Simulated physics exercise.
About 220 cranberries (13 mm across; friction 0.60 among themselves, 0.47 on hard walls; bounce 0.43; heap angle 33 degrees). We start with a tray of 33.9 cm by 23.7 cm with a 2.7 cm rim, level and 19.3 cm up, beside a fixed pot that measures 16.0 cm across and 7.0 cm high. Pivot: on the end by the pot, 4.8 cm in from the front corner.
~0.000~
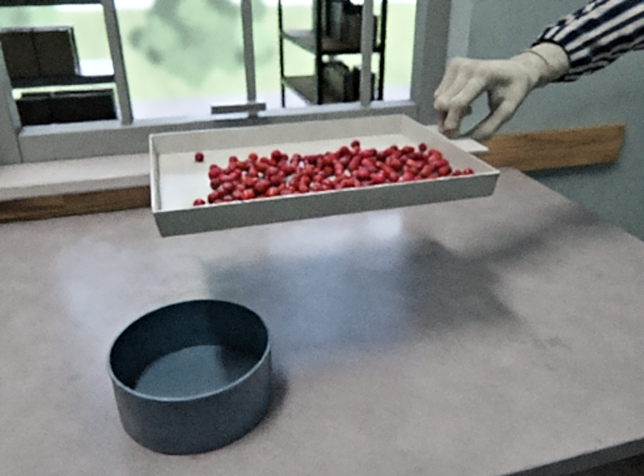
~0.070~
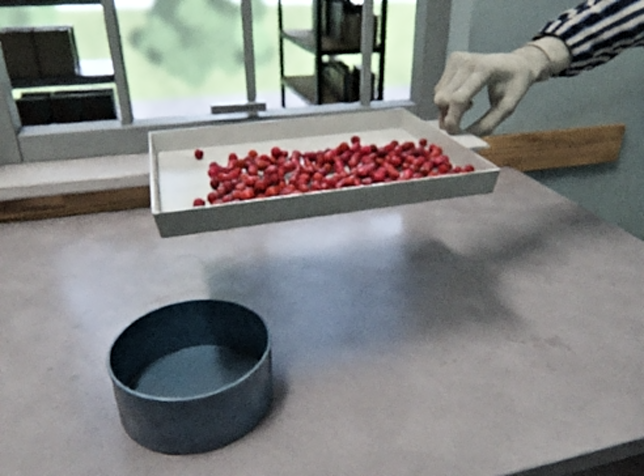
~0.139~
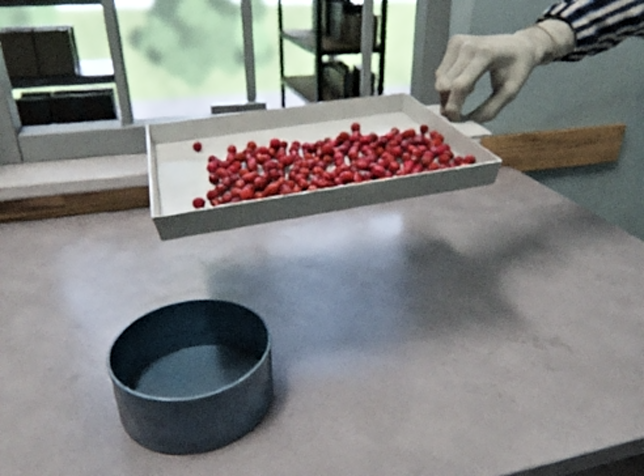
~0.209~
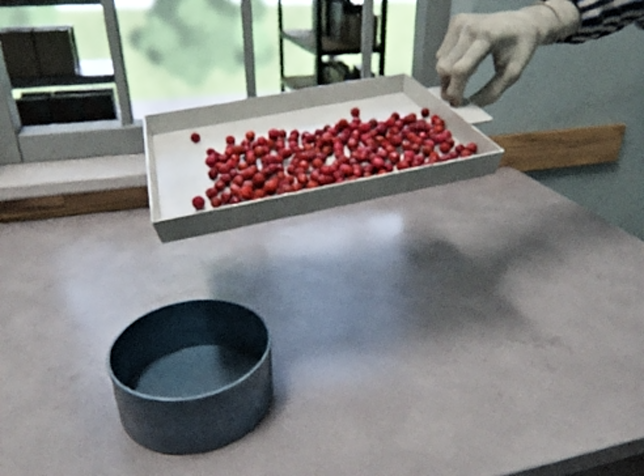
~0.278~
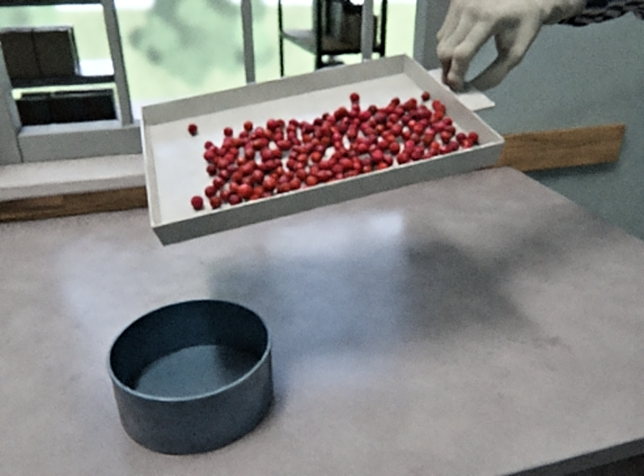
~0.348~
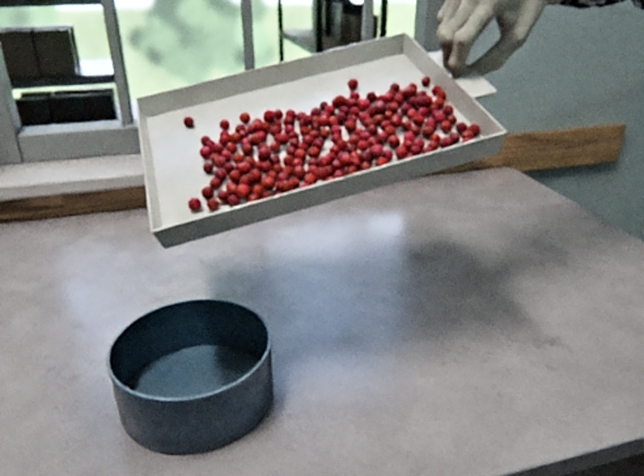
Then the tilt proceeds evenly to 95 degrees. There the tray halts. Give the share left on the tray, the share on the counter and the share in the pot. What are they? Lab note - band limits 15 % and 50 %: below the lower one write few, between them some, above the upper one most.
Tray = few; counter = some; pot = most.
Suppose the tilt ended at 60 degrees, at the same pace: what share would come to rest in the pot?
Roughly 0 percent.
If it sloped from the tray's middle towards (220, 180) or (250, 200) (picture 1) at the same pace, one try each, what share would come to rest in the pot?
The share comes to about 5 in a hundred, then about 65 in a hundred.
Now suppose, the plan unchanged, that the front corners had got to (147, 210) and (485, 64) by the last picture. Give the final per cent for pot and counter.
Pot 5 % / counter 95 %.
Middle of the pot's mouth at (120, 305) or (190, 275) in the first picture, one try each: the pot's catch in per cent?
Estimates: 0 in a hundred and 0 in a hundred.
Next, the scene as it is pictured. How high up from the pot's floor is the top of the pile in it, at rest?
I'd say near 3.5 centimetres.
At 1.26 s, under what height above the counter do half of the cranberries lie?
Roughly 28 centimetres, more or less.
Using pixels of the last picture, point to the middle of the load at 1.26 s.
Around (276, 132).
After 0.89 s, tilt 55 degrees; the tray holds 100 %, the pot 0 %.
After 1.26 s, tilt 79 degrees; the tray holds 100 %, the pot 0 %.
Then, at 1.71 s, tilt 95 degrees; the tray holds 30 %, the pot 20 %.
In the end, at 2.9 s, tray 0 %, counter 40 %, pot 60 %.
